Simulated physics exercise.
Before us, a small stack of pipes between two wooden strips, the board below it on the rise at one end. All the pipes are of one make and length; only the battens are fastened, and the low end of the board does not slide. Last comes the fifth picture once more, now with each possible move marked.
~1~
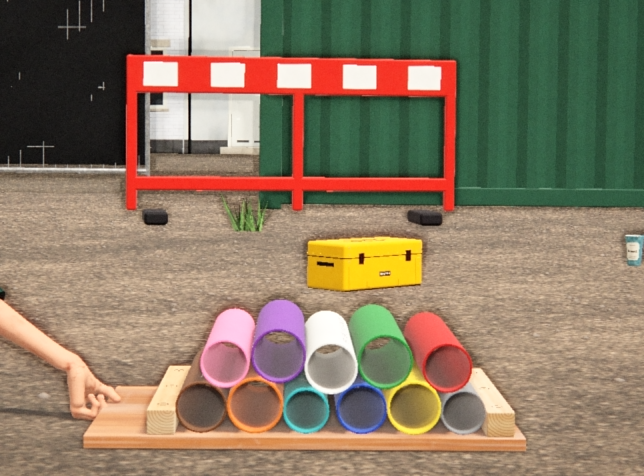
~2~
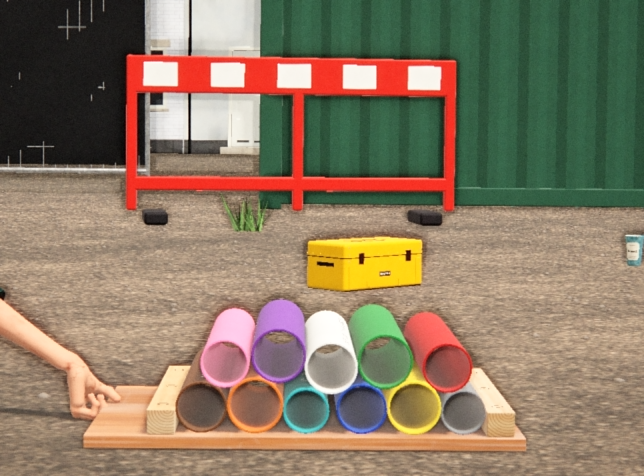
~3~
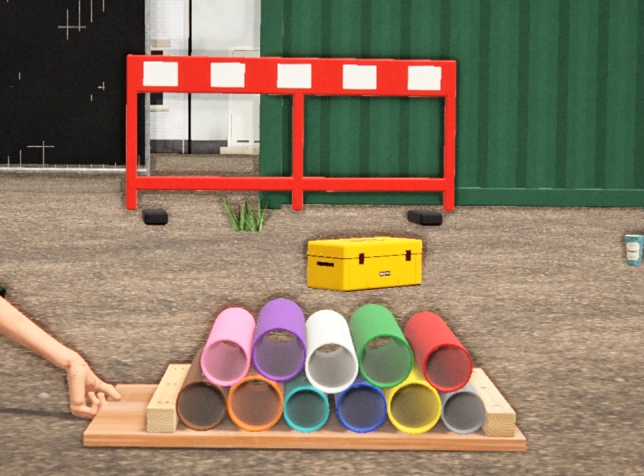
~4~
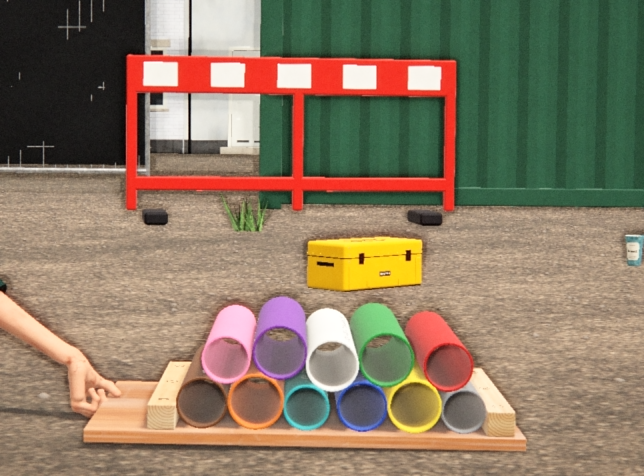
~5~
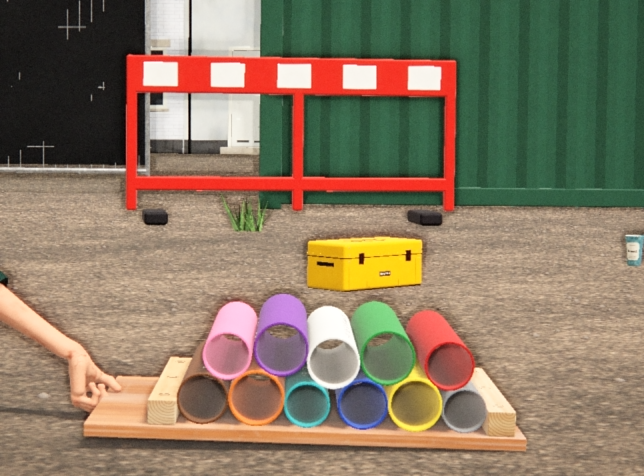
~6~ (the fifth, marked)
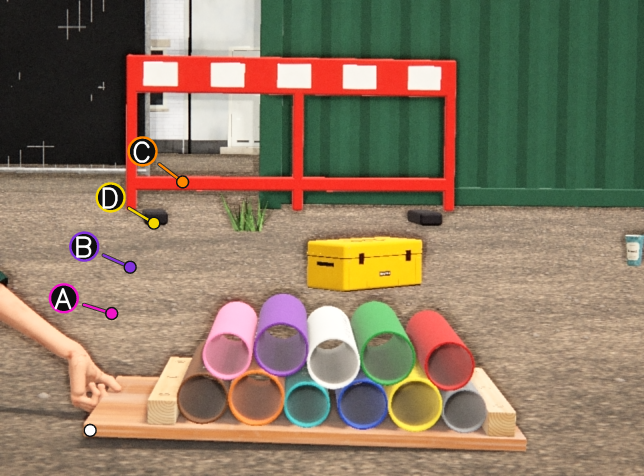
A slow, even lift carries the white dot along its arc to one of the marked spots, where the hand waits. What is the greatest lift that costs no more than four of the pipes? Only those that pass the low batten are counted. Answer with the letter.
The highest mark that will do is D.
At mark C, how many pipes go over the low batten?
At C the number is five.
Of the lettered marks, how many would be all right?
Three of them.
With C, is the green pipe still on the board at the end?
No, with C.
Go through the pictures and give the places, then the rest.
White pipe (331, 368); green pipe (385, 362); red pipe (447, 368), in the first picture.
Red pipe (447, 368); purple pipe (279, 356), in the second picture.
Board (305, 404); brown pipe (201, 406); orange pipe (255, 404); grey pipe (464, 412), in the third picture.
Board (305, 402); brown pipe (202, 403); orange pipe (256, 402), in the fourth picture.
Board (305, 399); brown pipe (202, 399); orange pipe (256, 398), in the fifth picture.
On the marked copy, A at (112, 314); B at (130, 267); C at (183, 182); D at (154, 223); the white dot at (90, 430).
Following D. Soon after the start, board at 17°.
Later, board at 30°.
In the end, board at 30°, four over the low batten (white, green, red, purple).
As for the rest, A none over the low batten; B four over the low batten (white, green, red, purple); C five over the low batten.
